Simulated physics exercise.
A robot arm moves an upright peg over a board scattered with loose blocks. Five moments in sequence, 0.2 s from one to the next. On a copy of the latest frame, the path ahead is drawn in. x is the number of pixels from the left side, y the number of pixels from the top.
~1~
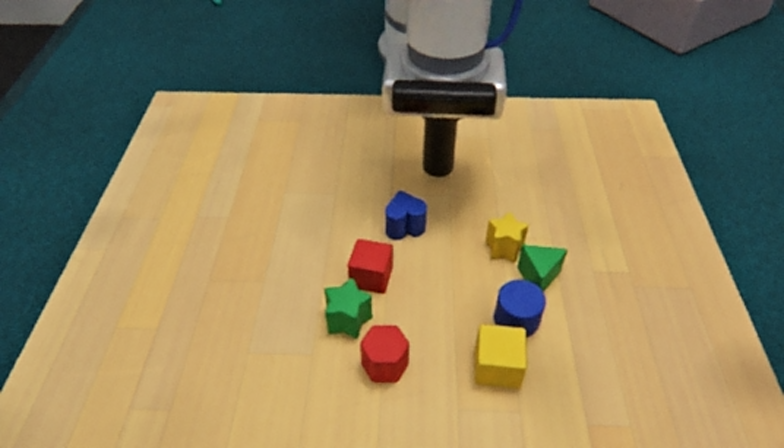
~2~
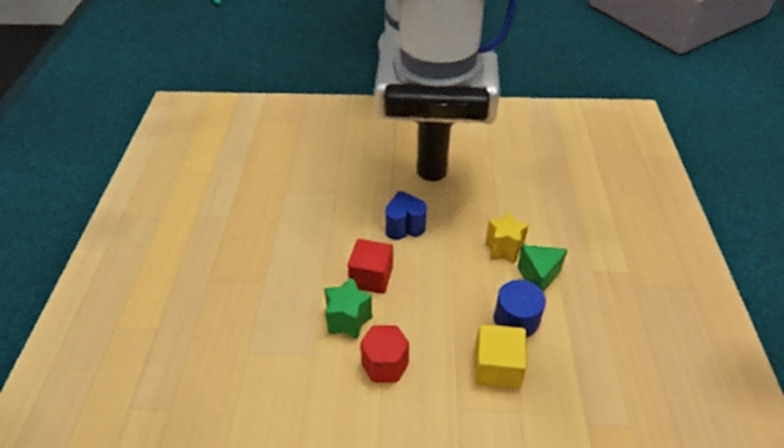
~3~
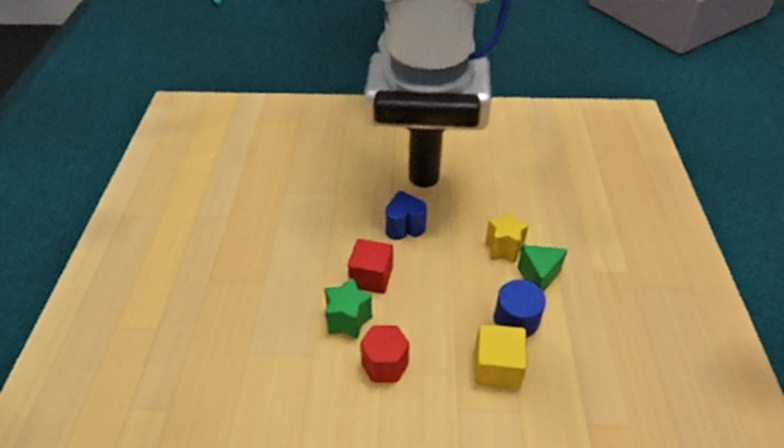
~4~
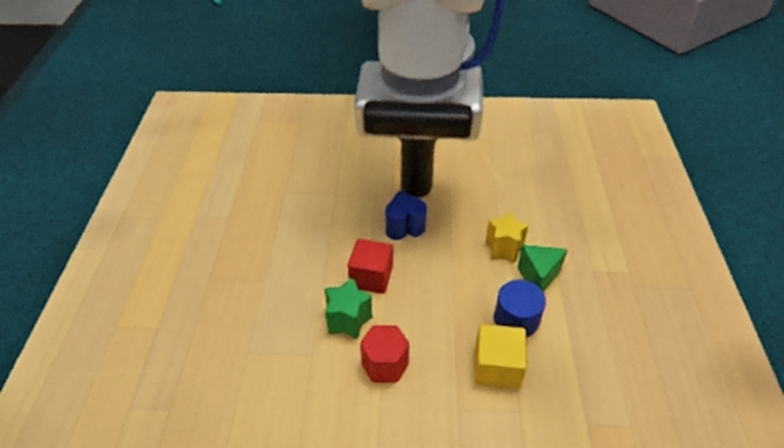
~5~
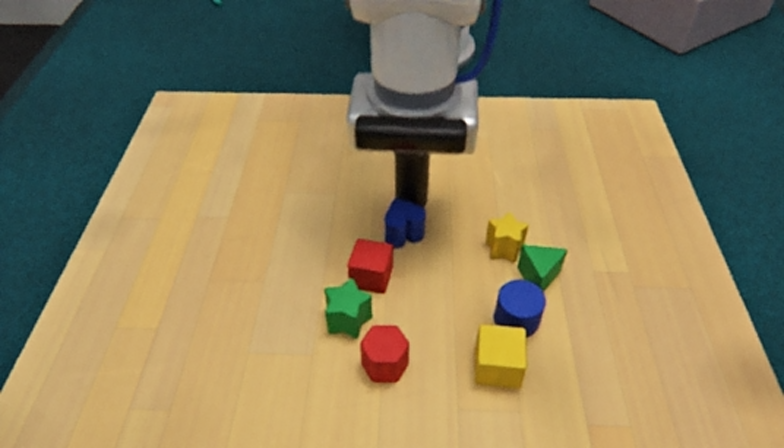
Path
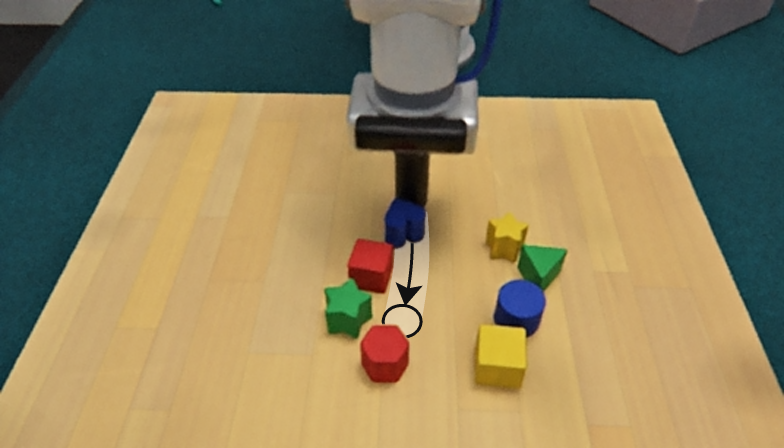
The robot arm moves its black peg toward the blue heart-shaped block and nudges it slightly.
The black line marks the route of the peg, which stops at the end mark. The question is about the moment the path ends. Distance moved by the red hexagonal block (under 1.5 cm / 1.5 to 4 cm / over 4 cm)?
The answer is 1.5 to 4 cm.
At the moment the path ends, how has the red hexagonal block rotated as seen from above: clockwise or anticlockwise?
It turns round clockwise.
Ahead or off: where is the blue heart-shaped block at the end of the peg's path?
The peg still pushes it.
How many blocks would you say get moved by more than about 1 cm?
The number is three or more.
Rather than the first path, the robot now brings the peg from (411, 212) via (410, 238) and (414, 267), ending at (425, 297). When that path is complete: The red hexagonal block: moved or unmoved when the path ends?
If the peg follows that path, the red hexagonal block stays in its place.
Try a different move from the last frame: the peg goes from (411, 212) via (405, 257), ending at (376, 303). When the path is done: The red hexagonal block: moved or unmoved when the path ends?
The red hexagonal block does not move.
The drawn path runs from (411, 212) over (411, 263) to (402, 321).
On the path given first. One third of the way, peg (413, 233); red square (367, 265), turned 40° clockwise; blue heart-shaped block (404, 248).
Two thirds of the way, peg (410, 270); green star-shaped block (342, 299), turned 10° anticlockwise; red square (365, 268), turned 55° clockwise; blue heart-shaped block (407, 288), turned 20° anticlockwise.
At the end, peg (402, 310); green star-shaped block (340, 300), turned 20° anticlockwise; red square (364, 269), turned 65° clockwise; red hexagonal block (379, 367), turned 45° clockwise; blue heart-shaped block (406, 332), turned 35° anticlockwise.
